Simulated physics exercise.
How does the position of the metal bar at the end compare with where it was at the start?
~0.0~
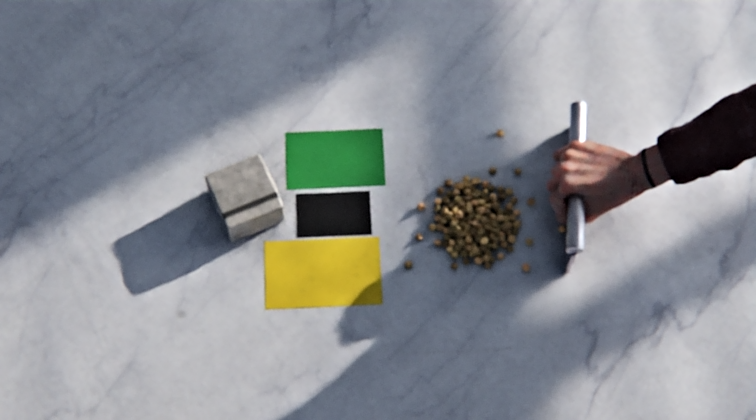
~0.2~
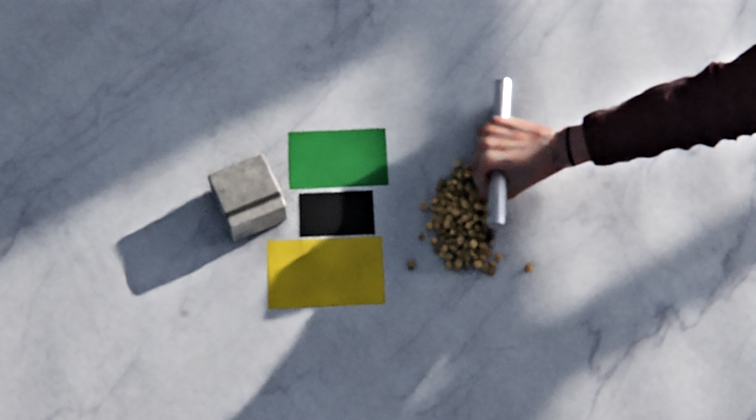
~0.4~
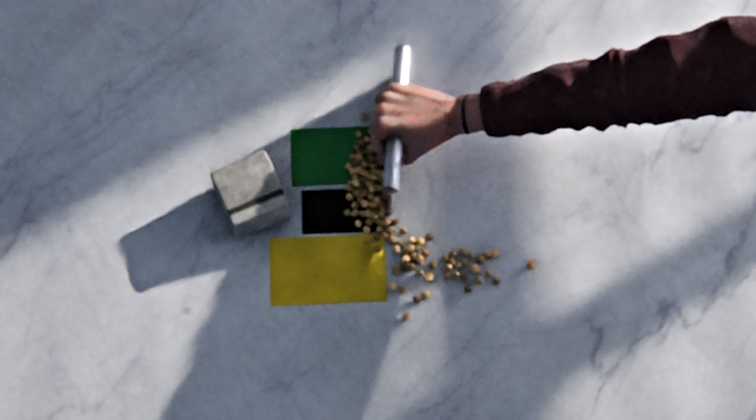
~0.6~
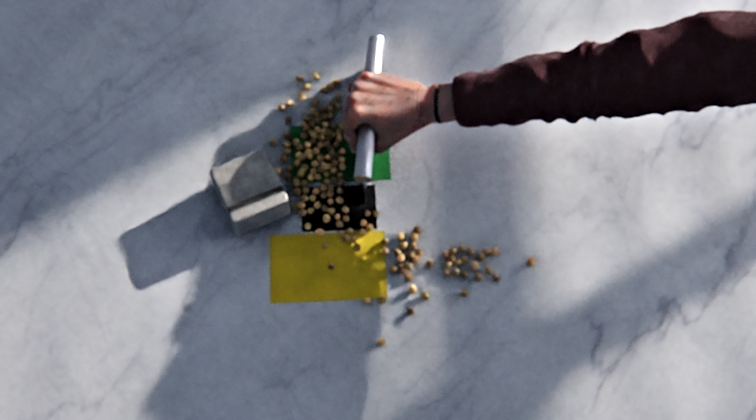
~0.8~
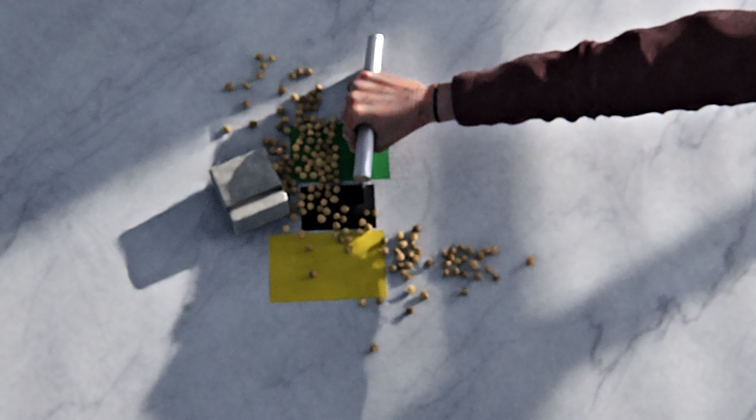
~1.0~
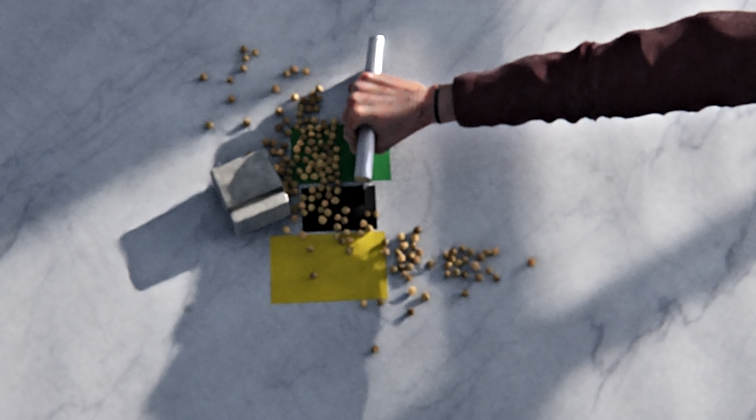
At the start the bar is on the right, beyond the pile of chickpeas. At the end it is well to the left and somewhat higher, over the right part of the green mat.
